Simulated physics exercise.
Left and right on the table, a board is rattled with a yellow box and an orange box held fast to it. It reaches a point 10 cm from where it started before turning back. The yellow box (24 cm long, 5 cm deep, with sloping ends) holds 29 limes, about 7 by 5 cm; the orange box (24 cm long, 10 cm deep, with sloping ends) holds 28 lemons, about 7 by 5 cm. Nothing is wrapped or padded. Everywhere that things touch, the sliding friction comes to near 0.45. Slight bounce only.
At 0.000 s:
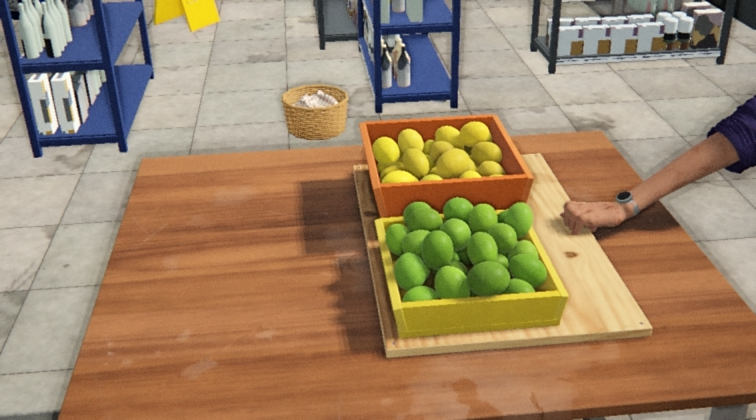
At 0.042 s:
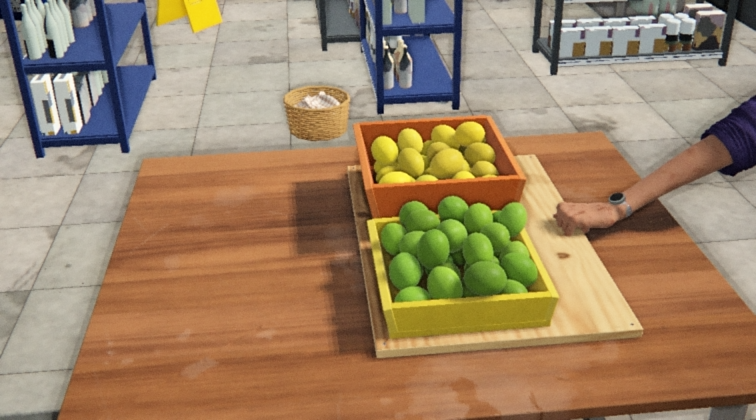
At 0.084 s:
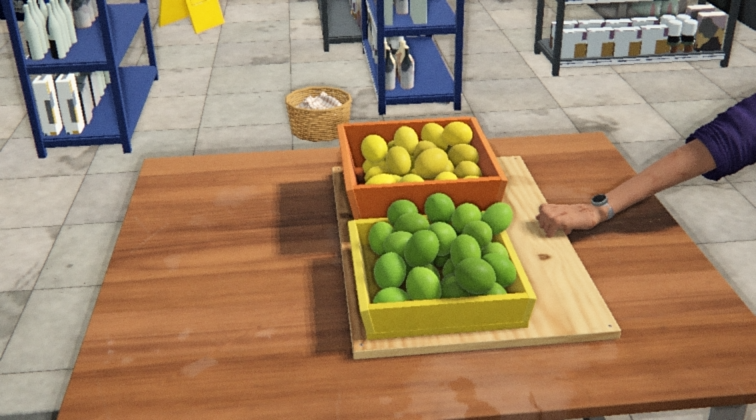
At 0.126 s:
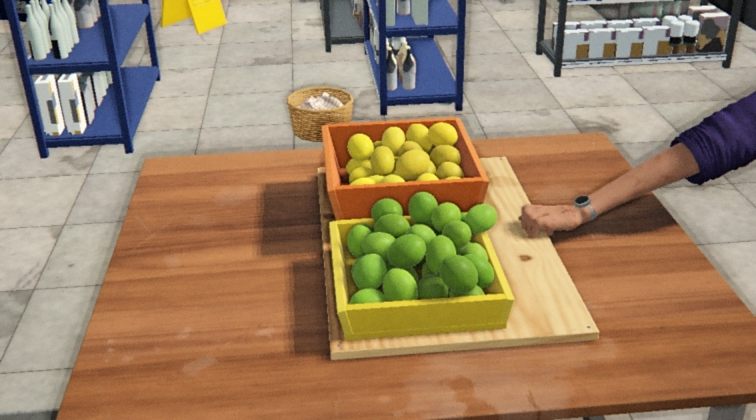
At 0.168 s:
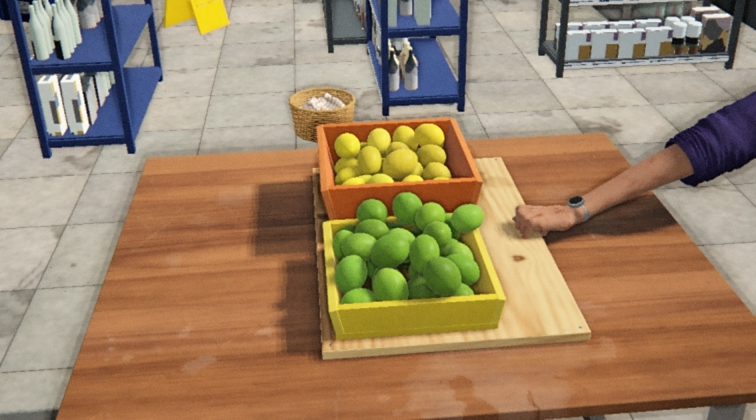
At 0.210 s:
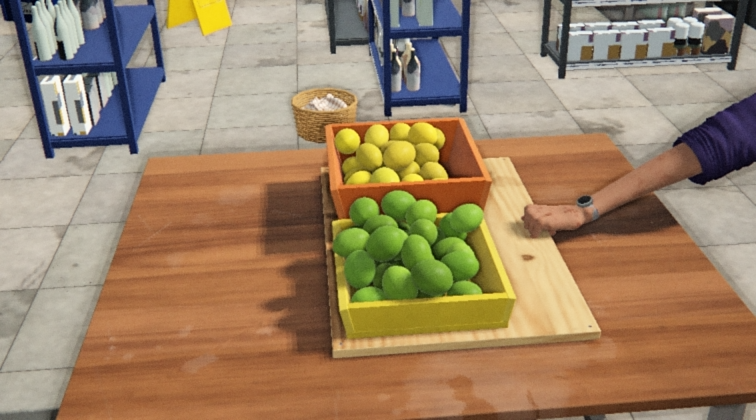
In a shop-like room with a pale tiled floor and blue shelving, a brown wooden table is seen from above at an angle. On a light wooden board sit a yellow box of green limes, nearer, and an orange box of yellow lemons behind, beside a purple-sleeved arm. The board, boxes and hand slide a short way left together, then shift slightly back right, the fruit jostling inside.
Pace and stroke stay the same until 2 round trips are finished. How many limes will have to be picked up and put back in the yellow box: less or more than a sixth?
The tally of runaways is higher than a sixth.
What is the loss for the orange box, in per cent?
Orange box: 0%.
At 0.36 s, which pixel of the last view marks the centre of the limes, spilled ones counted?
(459, 258).
After 0.36 s, the yellow box is down by 3 of 29 and the orange box has all 28.
After 0.55 s, the yellow box is down by 7 of 29 and the orange box has all 28.
After 0.82 s, the yellow box is down by 8 of 29 and the orange box has all 28.
Final count (at 1.17 s), the yellow box is down by 8 of 29 and the orange box has all 28. Asked share, 8 of 29, 28 per cent.
